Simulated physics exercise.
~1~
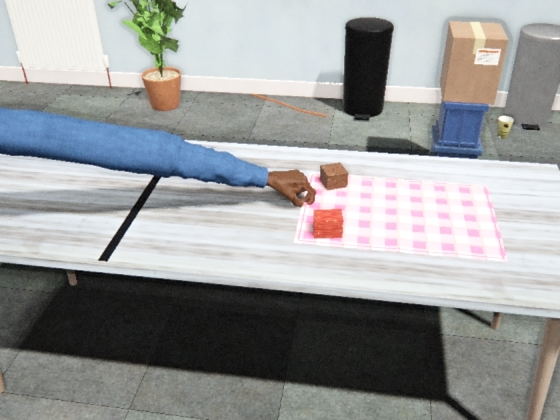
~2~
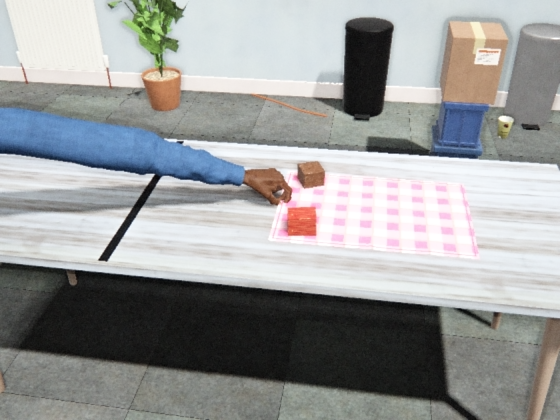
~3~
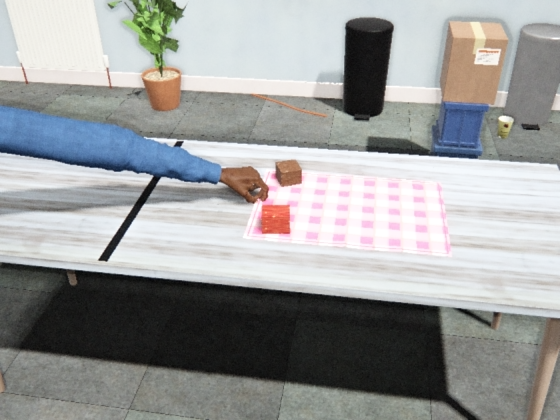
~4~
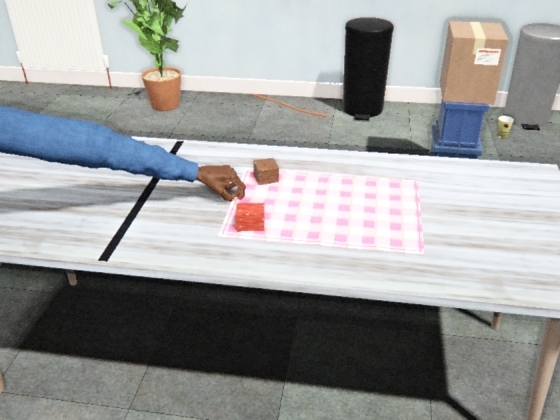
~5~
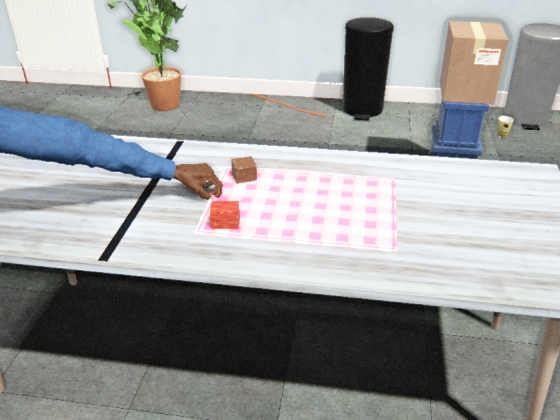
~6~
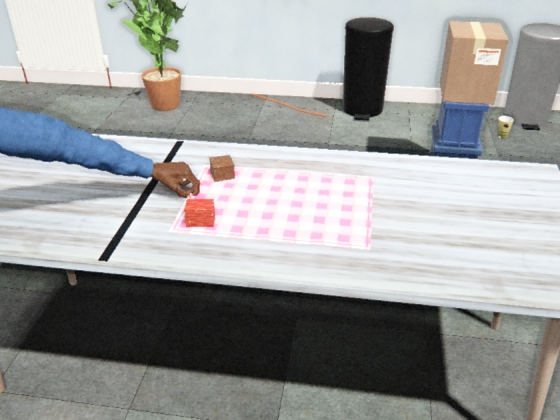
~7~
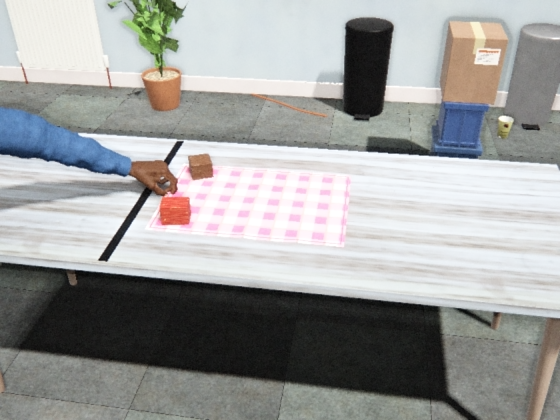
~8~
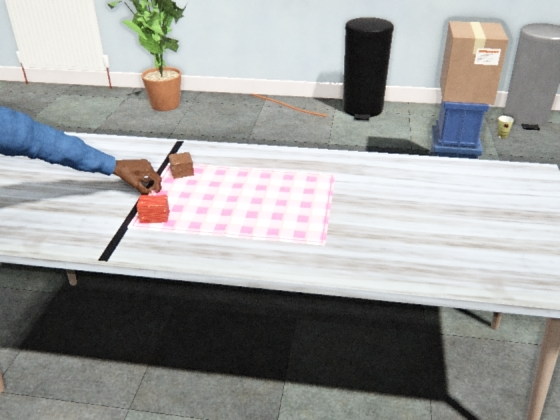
Hand dragging a pink checked cloth left across a desk, brown and red blocks riding along, until its edge reaches black tape.
